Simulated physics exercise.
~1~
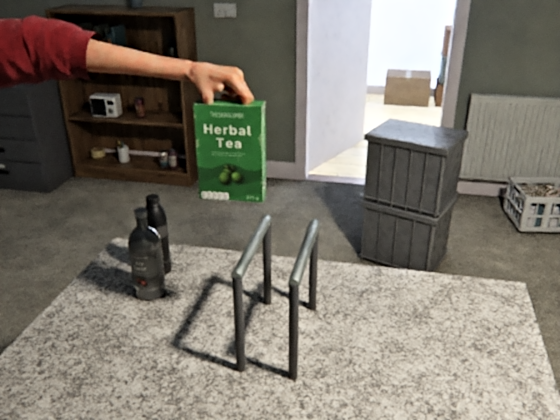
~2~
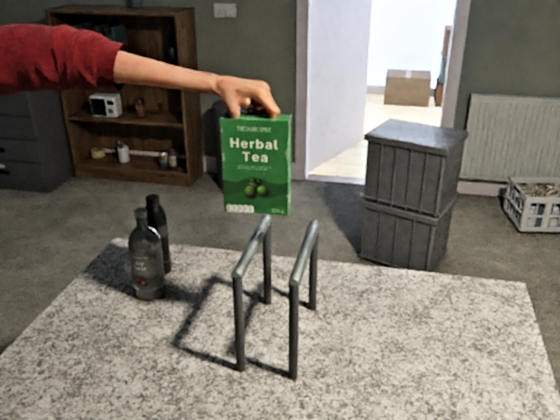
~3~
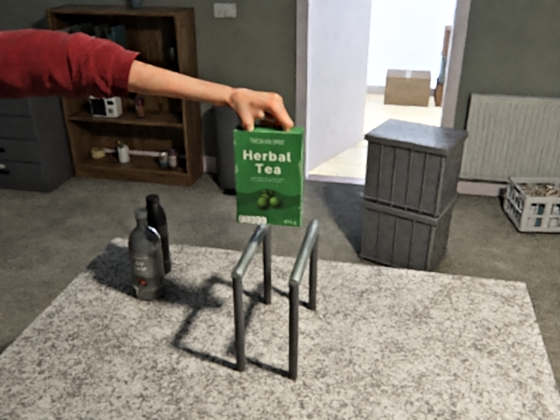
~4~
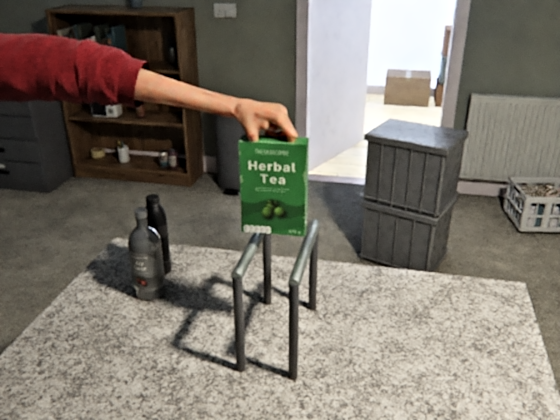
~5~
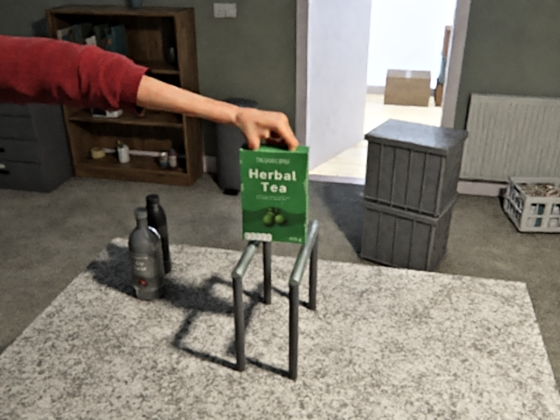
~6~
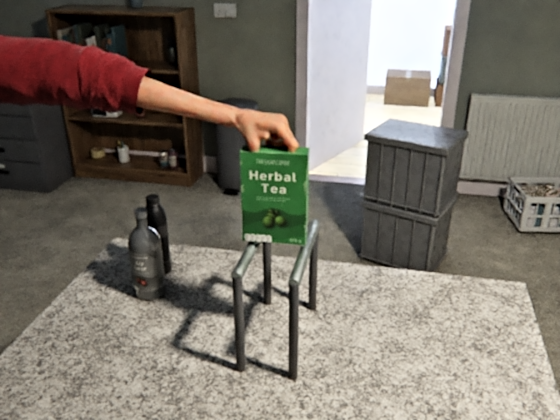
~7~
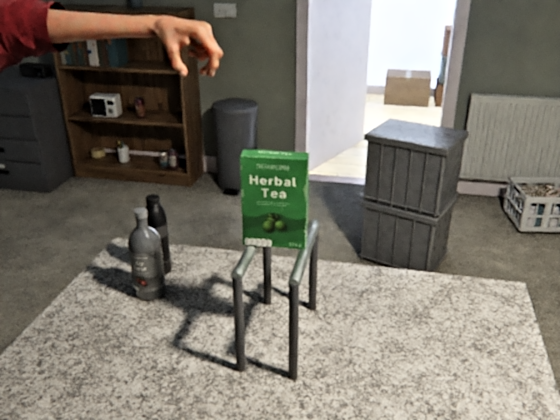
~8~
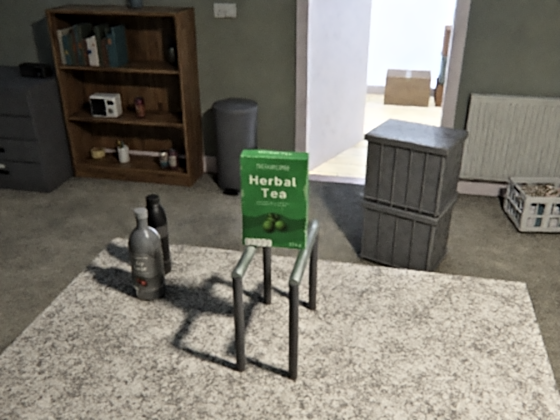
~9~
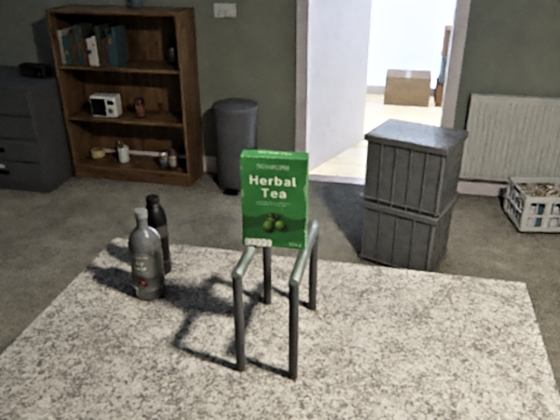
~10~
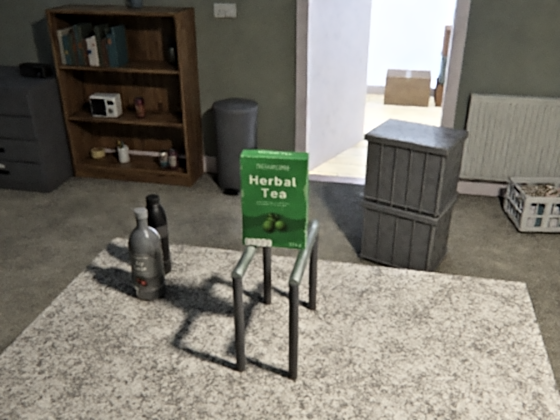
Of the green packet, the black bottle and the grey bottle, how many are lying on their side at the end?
None of them are lying on their side. The green packet and both bottles are still upright at the end.
